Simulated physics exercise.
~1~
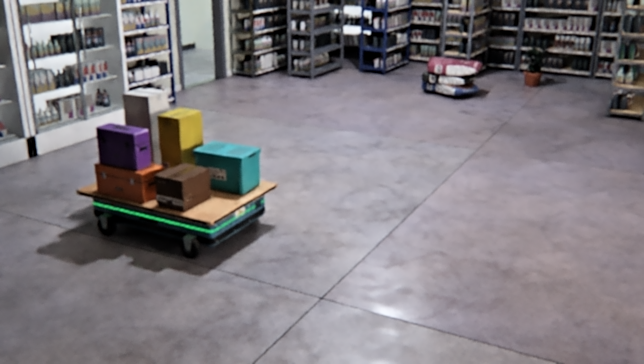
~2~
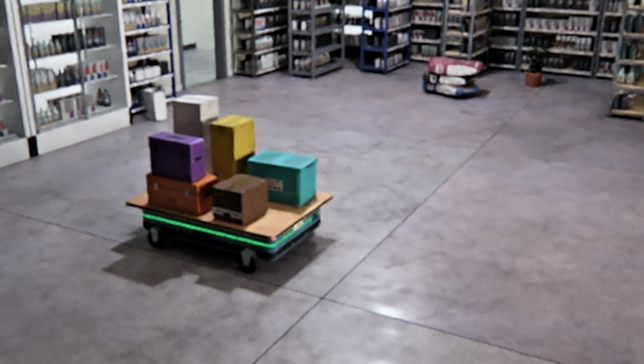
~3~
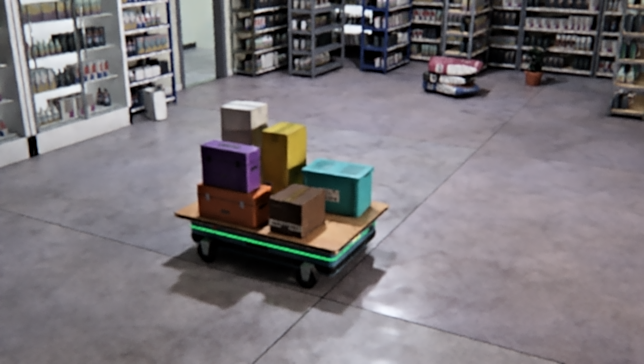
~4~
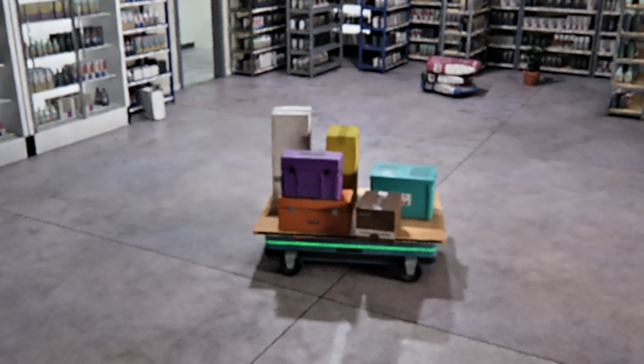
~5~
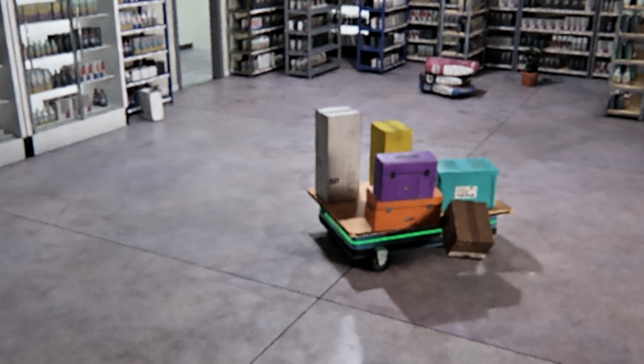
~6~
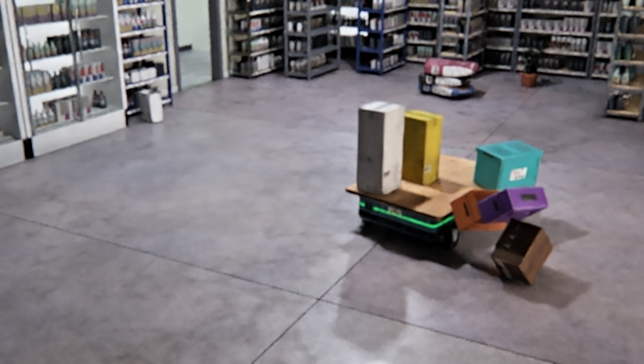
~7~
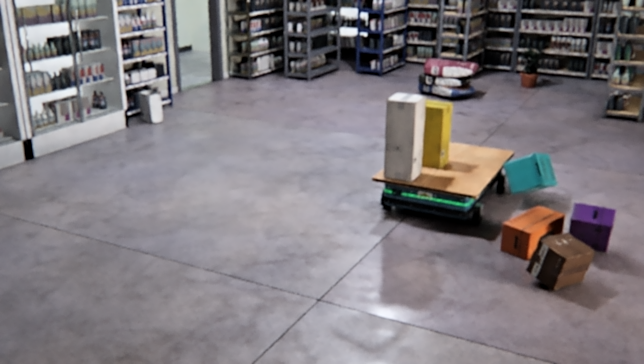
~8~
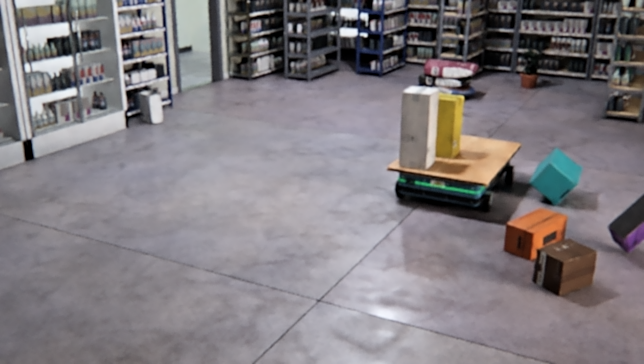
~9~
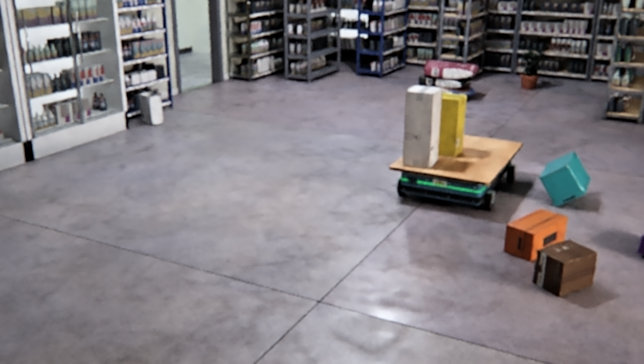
A low delivery cart with a glowing green strip rolls rightward across the grey concrete floor of a shop lined with stocked shelves, seen from above by a slightly swaying camera. Its wooden deck carries a tall white box and a yellow box behind a purple toolbox stacked on an orange one, with a brown box and a turquoise tote to the right. As the cart curves away toward the shelves, the brown box tips off, then both toolboxes tumble after it, followed by the tote. The cart stops with the white and yellow boxes still standing, while the other four lie on the floor to the right.
